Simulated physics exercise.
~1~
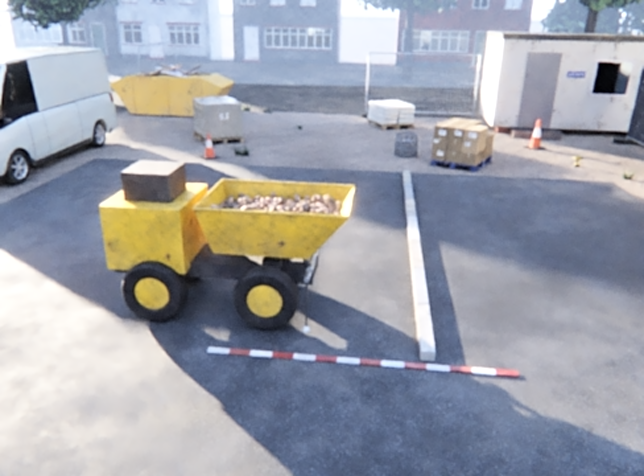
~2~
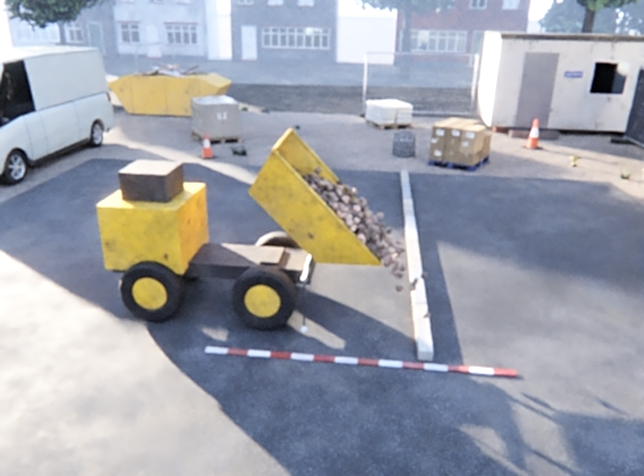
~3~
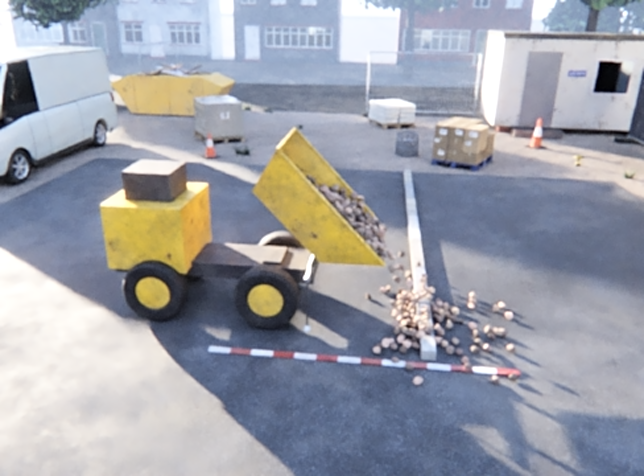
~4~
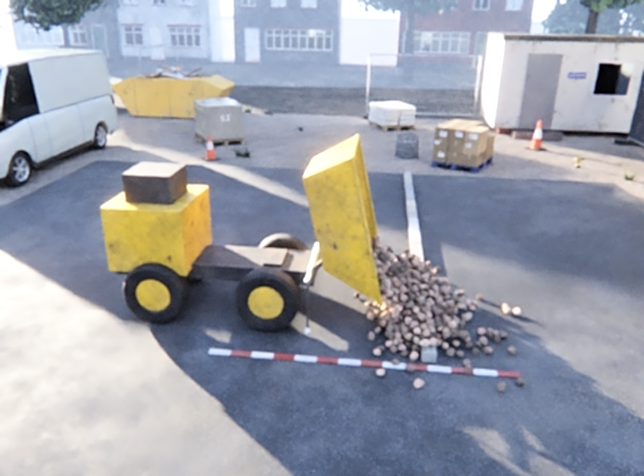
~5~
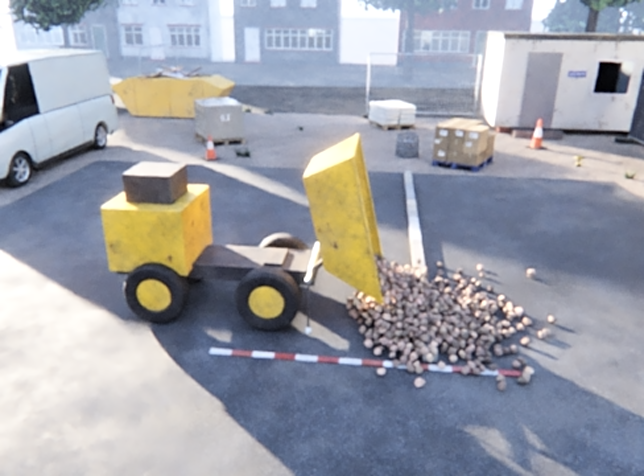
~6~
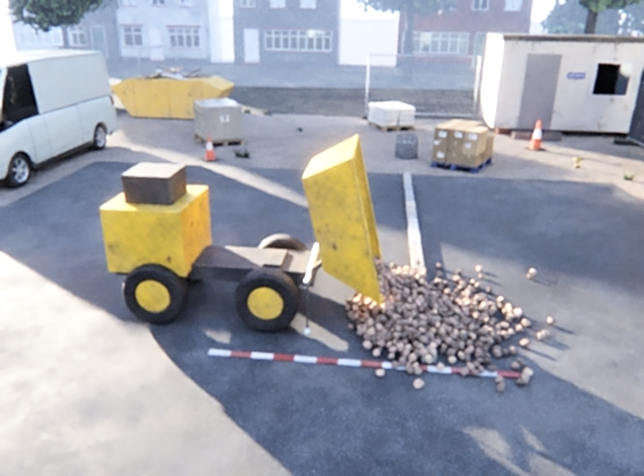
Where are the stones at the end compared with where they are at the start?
At the start the stones are loaded in the dumper's yellow body. By the end most of them lie lower down and further right, in a spread heap on the ground around the near end of the kerb.
